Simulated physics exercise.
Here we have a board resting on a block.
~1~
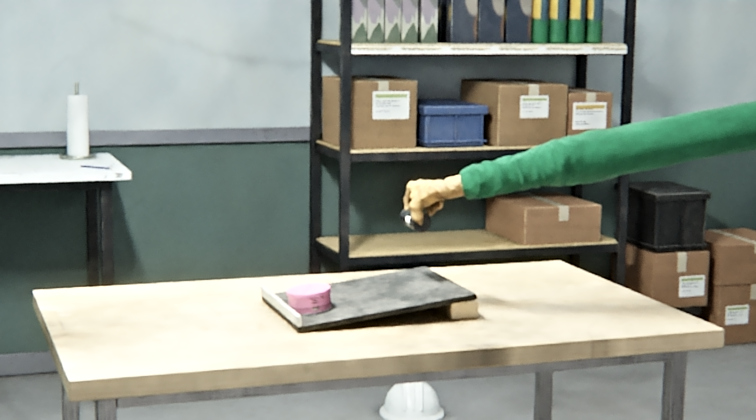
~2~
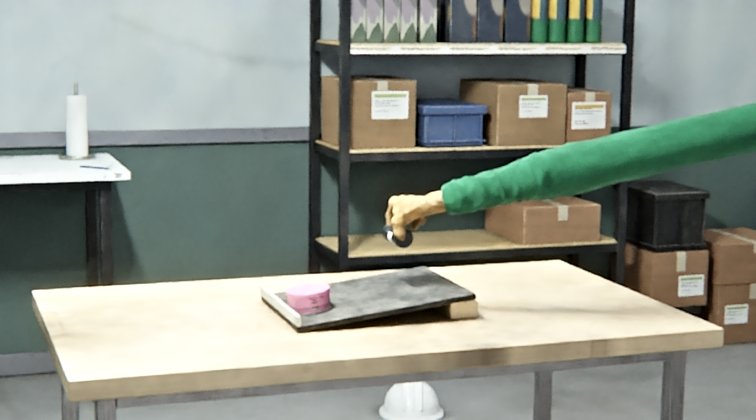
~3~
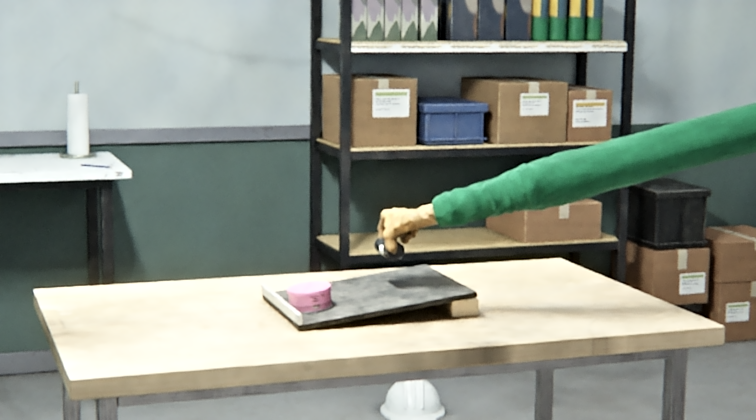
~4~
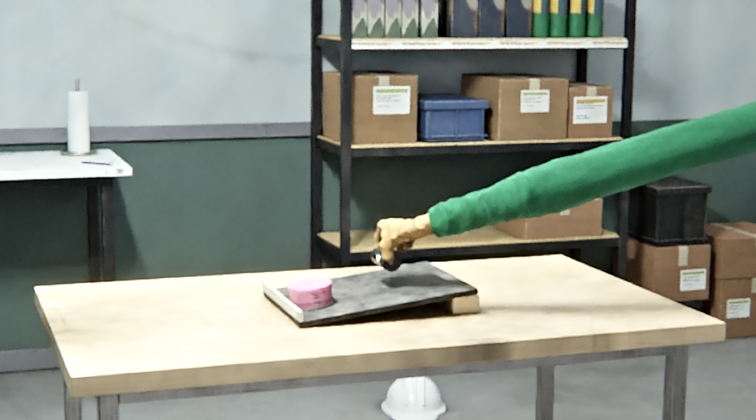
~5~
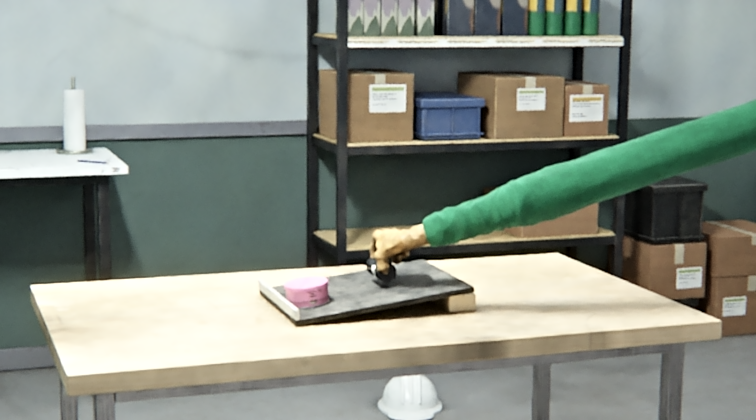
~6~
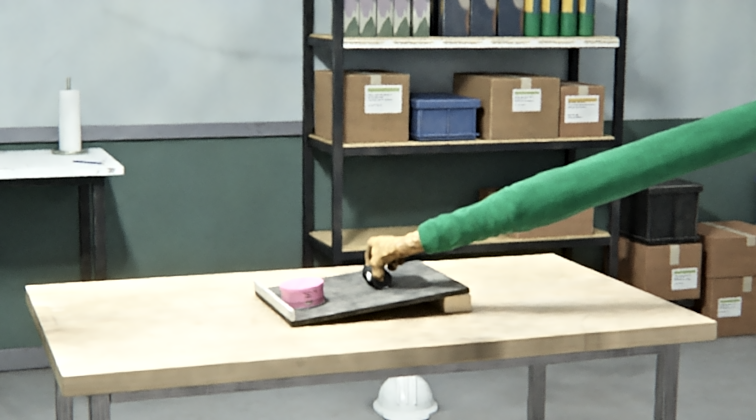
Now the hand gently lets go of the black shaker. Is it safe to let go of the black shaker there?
It heads down.
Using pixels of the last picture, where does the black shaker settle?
Close to (321, 286) in the last picture.
Then, 0.40 s past the last view, black shaker displaced a little near (367, 278).
Then, 0.60 s past the last view, black shaker displaced about its own width near (351, 281).
Then, 0.70 s past the last view, black shaker displaced well along near (339, 283).
Then, 0.80 s past the last view, black shaker displaced well along near (326, 285).
Finally, moved from the start, black shaker; pink tub still in place. Final places as the last picture's camera would see them, black shaker near (321, 286). The black shaker goes downhill.
